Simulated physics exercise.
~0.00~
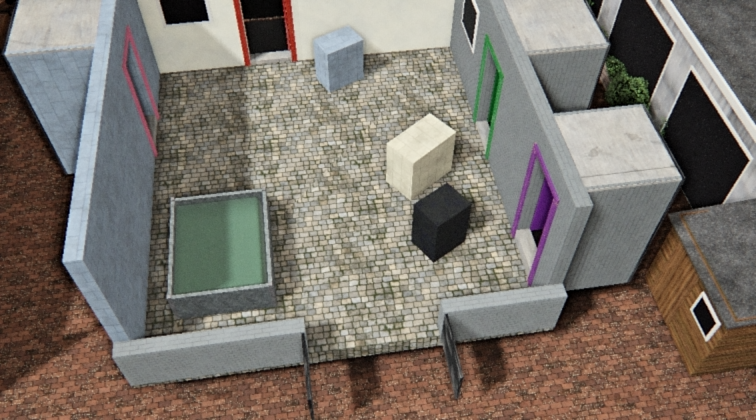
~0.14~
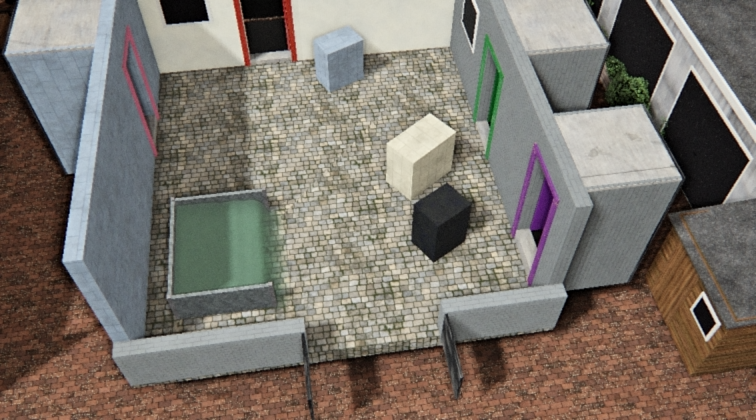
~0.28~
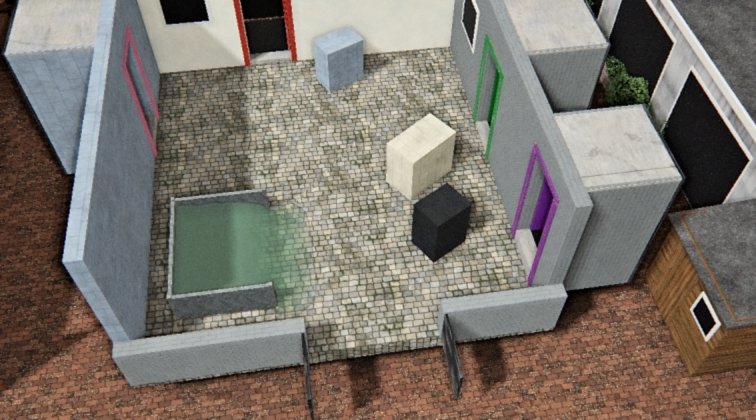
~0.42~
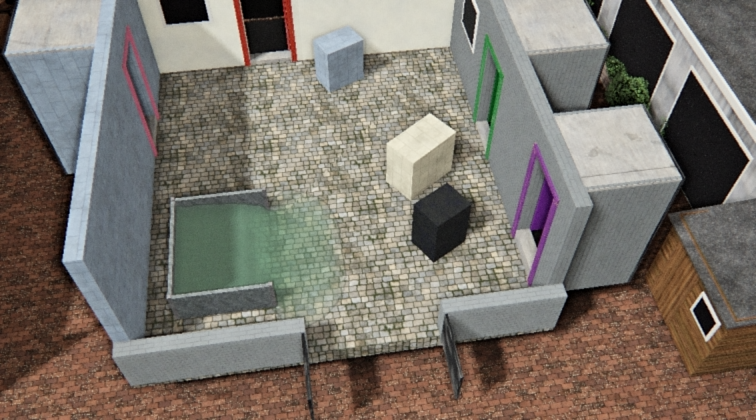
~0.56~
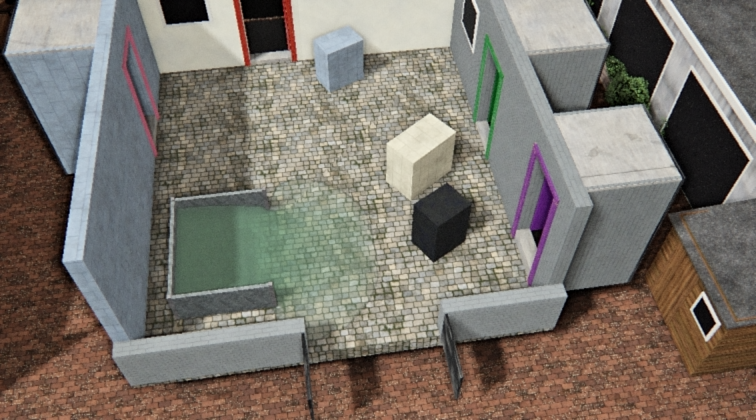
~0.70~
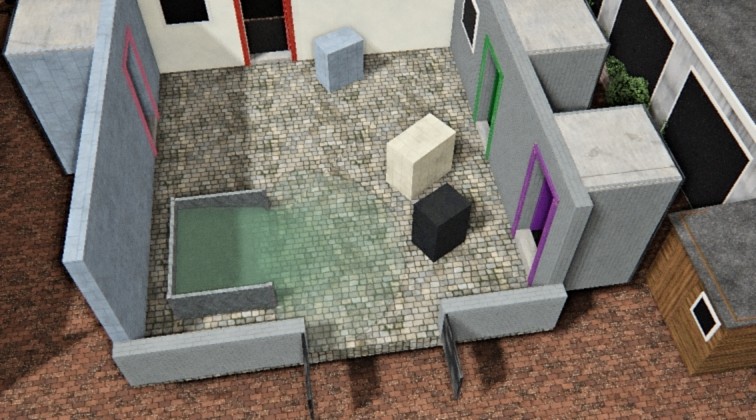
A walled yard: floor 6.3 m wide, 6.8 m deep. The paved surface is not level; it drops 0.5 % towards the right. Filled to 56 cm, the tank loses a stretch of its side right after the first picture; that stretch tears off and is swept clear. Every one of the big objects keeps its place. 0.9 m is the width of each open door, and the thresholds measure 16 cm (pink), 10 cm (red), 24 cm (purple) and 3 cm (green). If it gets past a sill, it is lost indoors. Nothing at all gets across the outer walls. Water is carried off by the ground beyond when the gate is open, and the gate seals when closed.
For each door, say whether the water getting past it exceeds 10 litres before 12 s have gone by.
One by one: The pink door lets in less than the cap. The red door lets in less than the cap. The purple door lets in less than the cap. The green door lets in more than the cap.
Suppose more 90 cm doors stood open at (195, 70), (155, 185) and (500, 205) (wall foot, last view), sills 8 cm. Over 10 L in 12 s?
First doorway falls short, second falls short, third gets there.
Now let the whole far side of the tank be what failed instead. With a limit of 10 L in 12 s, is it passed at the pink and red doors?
Pink door doesn't reach it, red door surpasses it.
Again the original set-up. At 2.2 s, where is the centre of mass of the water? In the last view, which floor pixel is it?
Its balance point lies near (359, 242).
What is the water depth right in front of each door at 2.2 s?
Depth readings (cm): Pink = 0; red = 0; purple = 10; green = 4.
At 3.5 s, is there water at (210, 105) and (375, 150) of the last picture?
Untouched, soaked.
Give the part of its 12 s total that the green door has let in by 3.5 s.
20 per cent, roughly.
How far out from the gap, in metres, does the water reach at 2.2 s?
About 5.0 m.
After 1.4 s water covers 30 % of the floor and is deepest (30 cm) near (413, 251); pink door not reached, red door not reached, purple door not reached, green door not reached.
After 2.2 s water covers 40 % of the floor and is deepest (34 cm) near (536, 309); pink door not reached, red door not reached, purple door 10 cm at the sill, 0 L in, green door 4 cm at the sill, 0 L in.
After 3.5 s water covers 50 % of the floor and is deepest (20 cm) near (510, 231); pink door not reached, red door not reached, purple door 14 cm at the sill, 0 L in, green door 6 cm at the sill, 8 L in.
After 7.0 s water covers 65 % of the floor and is deepest (11 cm) near (459, 77); pink door not reached, red door 2 cm at the sill, 0 L in, purple door 8 cm at the sill, 0 L in, green door 5 cm at the sill, 39 L in.
After 12.0 s water covers 85 % of the floor and is deepest (6 cm) near (481, 143); pink door 2 cm at the sill, 0 L in, red door 4 cm at the sill, 0 L in, purple door 3 cm at the sill, 0 L in, green door 5 cm at the sill, 46 L in.
